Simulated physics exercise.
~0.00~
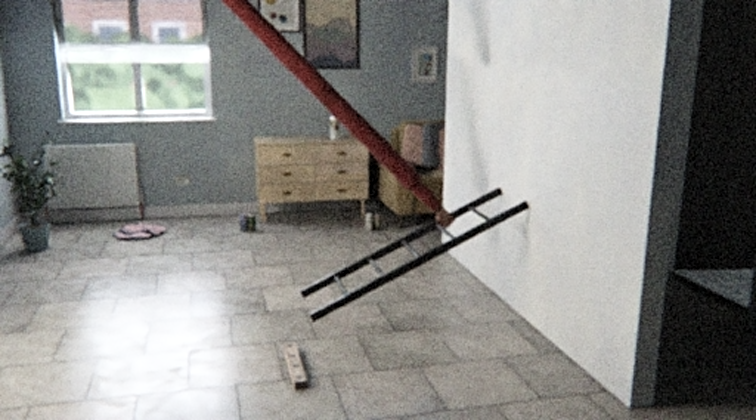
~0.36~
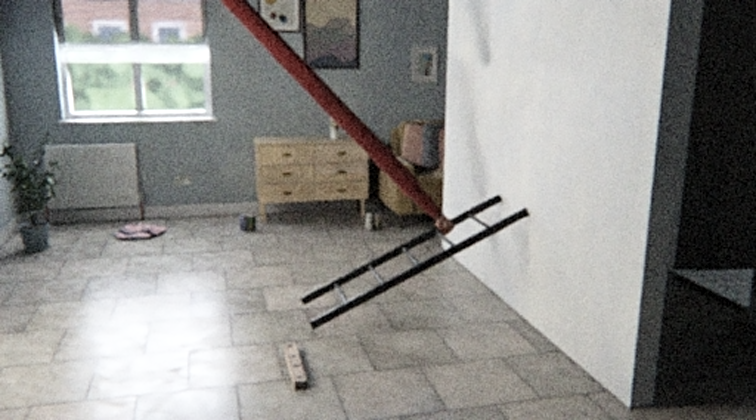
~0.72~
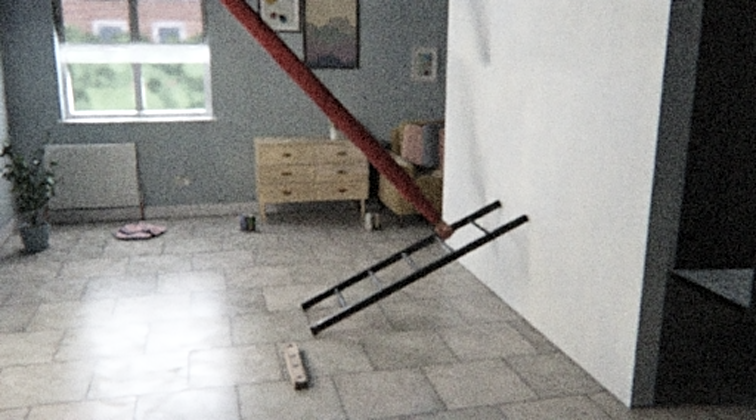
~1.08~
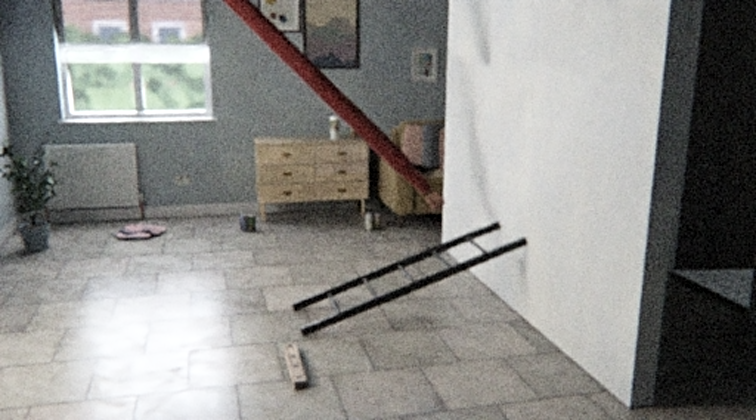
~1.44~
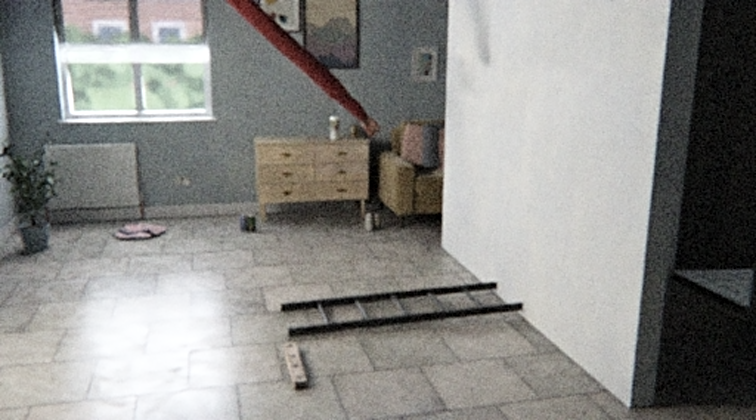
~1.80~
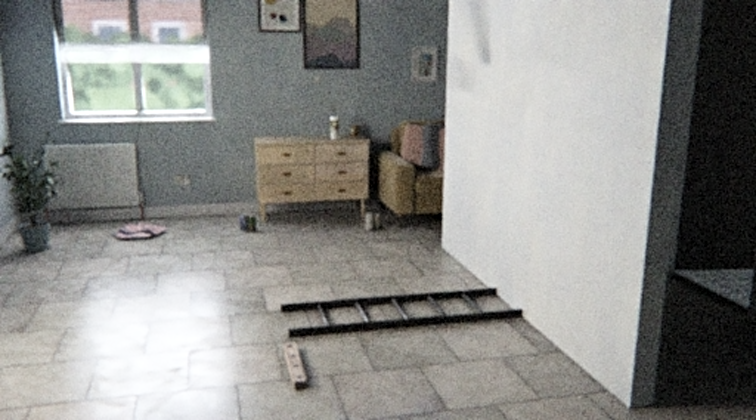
In a grey-walled room with a tiled floor, a red arm holds a black ladder slanted against a white wall, then lets go and draws back as the ladder slides down, tips flatter and ends lying on the floor behind a small wooden strip.
